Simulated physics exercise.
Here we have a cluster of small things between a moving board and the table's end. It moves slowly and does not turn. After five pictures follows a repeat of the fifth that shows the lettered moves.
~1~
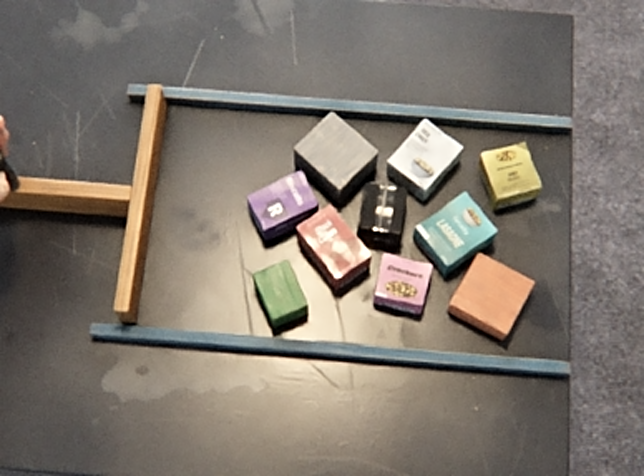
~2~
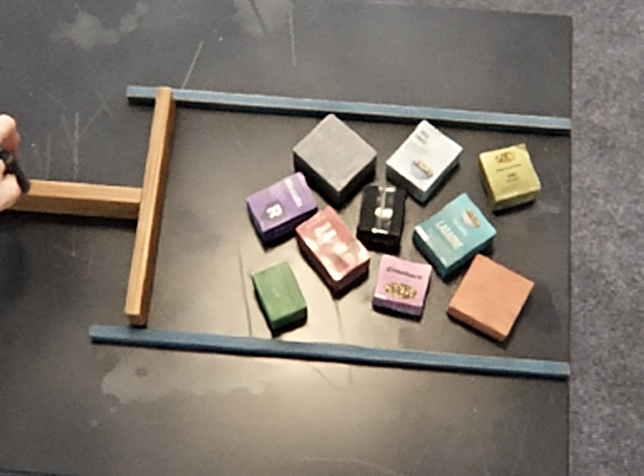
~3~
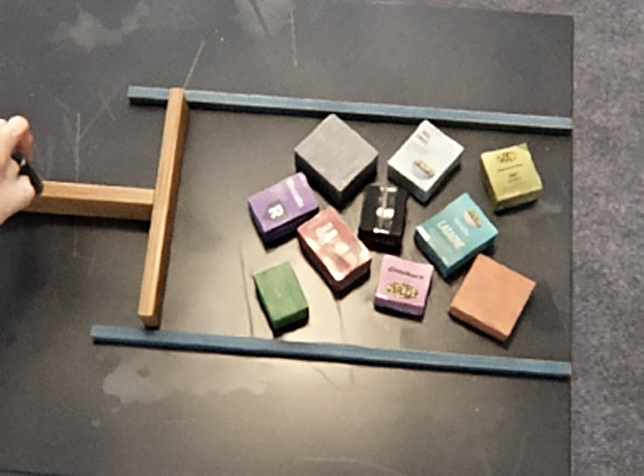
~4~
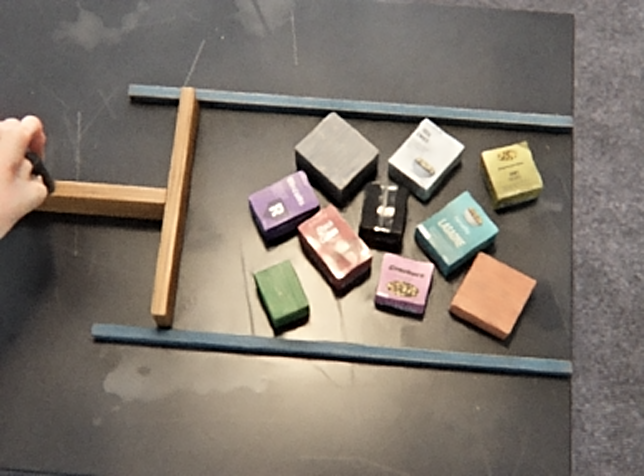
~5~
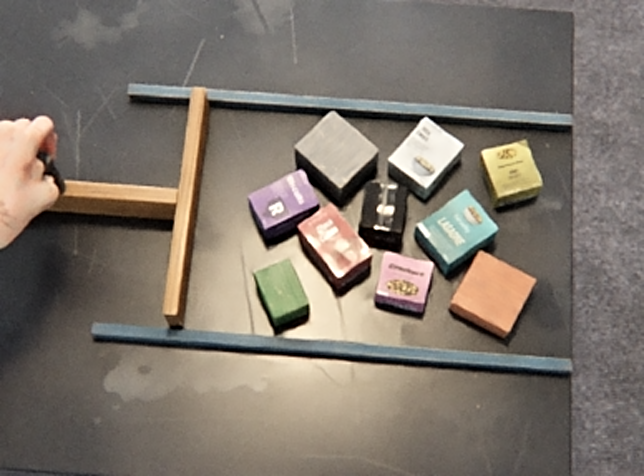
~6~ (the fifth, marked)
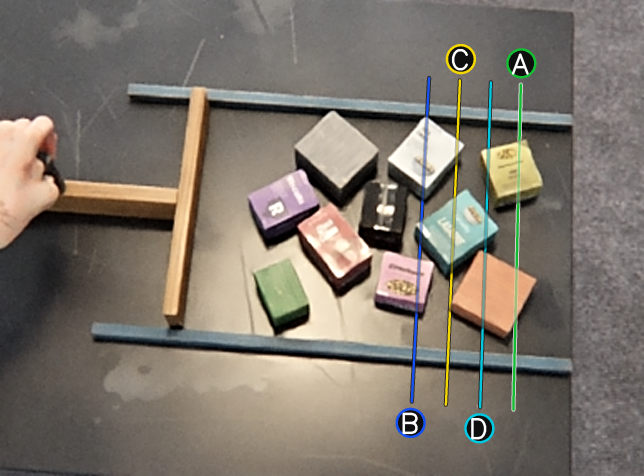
A T-shaped wooden pusher, held by a hand at the left, slides slowly to the right between two blue strips on a dark tabletop. It closes part of the gap to a cluster of small colourful boxes and blocks, which stay still, and it has not touched them by the end.
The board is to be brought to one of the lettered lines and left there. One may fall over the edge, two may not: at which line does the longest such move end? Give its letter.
As far as mark B.
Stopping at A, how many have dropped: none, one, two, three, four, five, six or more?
Six or more.
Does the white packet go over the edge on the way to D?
Yes.
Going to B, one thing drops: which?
The orange block.
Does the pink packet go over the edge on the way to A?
Yes.
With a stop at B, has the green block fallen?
No.
On the marked copy, A at (517, 239); B at (421, 232); C at (453, 234); D at (486, 237).
With B. Early on, board (270, 203); green block (297, 300); grey block (347, 151).
Further on, board (356, 209); orange block (530, 313); turquoise packet (489, 247).
At the end, board (418, 214); orange block over the edge; yellow box (564, 177); one fallen.
As for the rest, A drops six; C drops two; D drops four.
